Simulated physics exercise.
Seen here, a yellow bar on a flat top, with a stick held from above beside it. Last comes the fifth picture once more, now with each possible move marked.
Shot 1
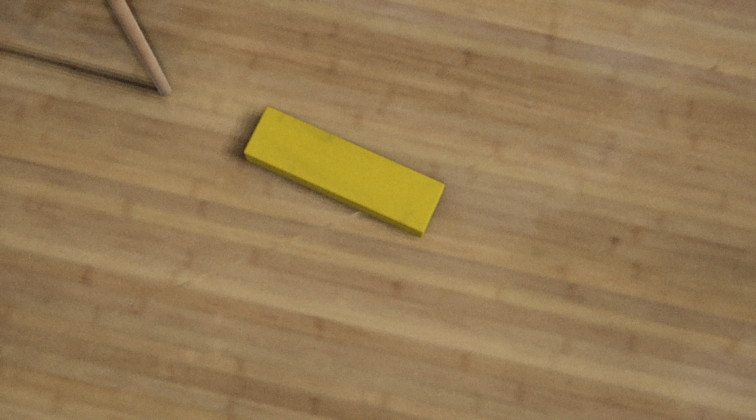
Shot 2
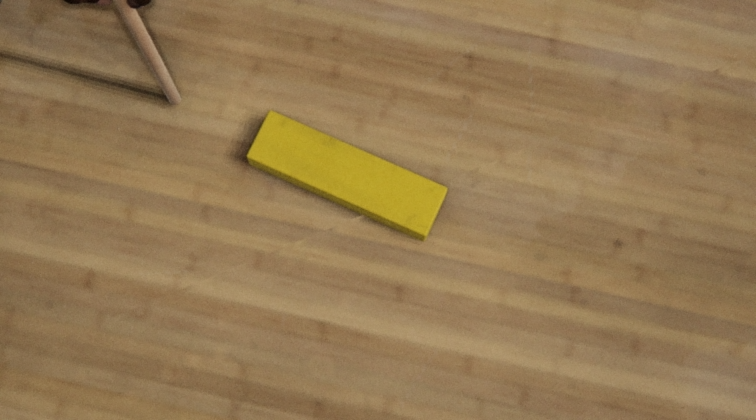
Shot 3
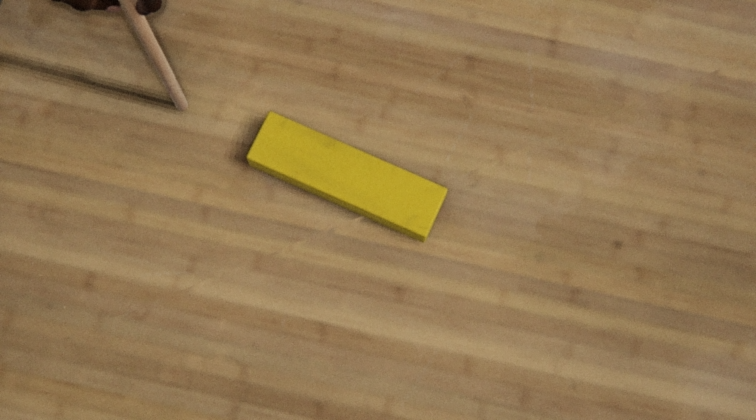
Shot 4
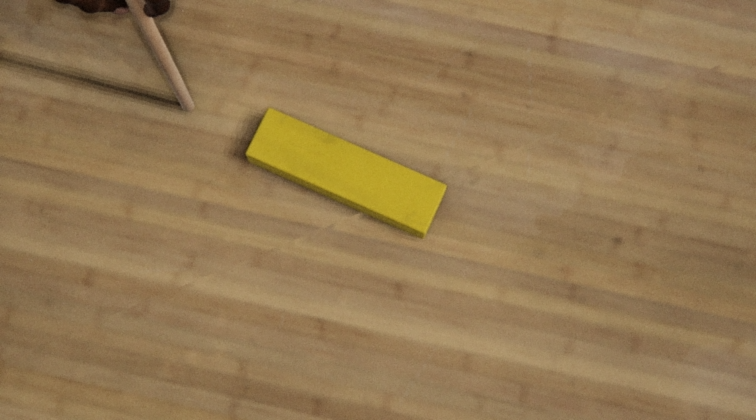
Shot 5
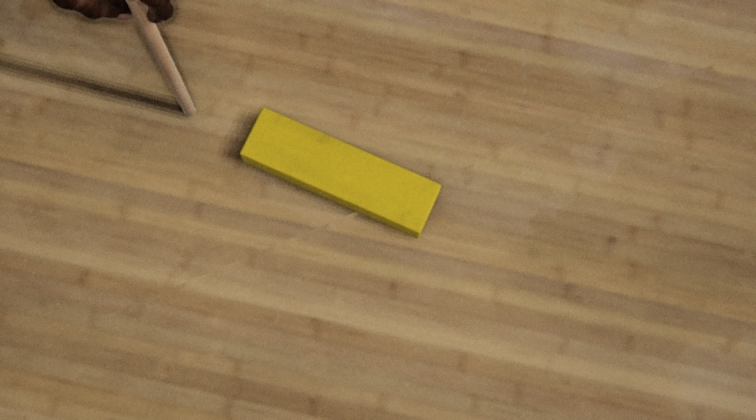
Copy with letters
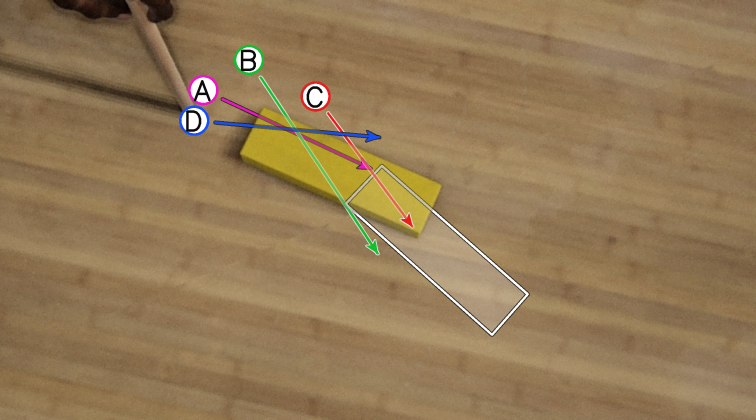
Yellow bar lying still on a wooden surface while a hand-held stick shifts slightly down and right at the upper left.
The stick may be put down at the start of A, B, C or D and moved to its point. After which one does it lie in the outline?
Stroke A.
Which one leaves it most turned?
D.
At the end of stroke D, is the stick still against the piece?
At the end, yes.
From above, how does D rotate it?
Clockwise.
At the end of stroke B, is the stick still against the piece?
At the end, yes.
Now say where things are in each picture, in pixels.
Yellow bar (344, 168), in the first frame.
Yellow bar (347, 172), in the second frame.
Yellow bar (347, 173), in the third frame.
Yellow bar (346, 169), in the fourth frame.
Yellow bar (341, 169), in the fifth frame.
On the marked copy, A from (222, 99) to (371, 169); B from (261, 77) to (378, 254); C from (328, 113) to (412, 227); D from (215, 123) to (379, 137).
With A. Early on, foot of the stick (276, 125), piece (357, 181).
Further on, foot of the stick (329, 150), piece (404, 216).
At the end, foot of the stick (371, 169), piece (437, 245); it fills the outline.
As for the rest, B leaves the piece out of the outline, at (361, 278); C leaves the piece out of the outline, at (334, 195); D leaves the piece out of the outline, at (431, 219).
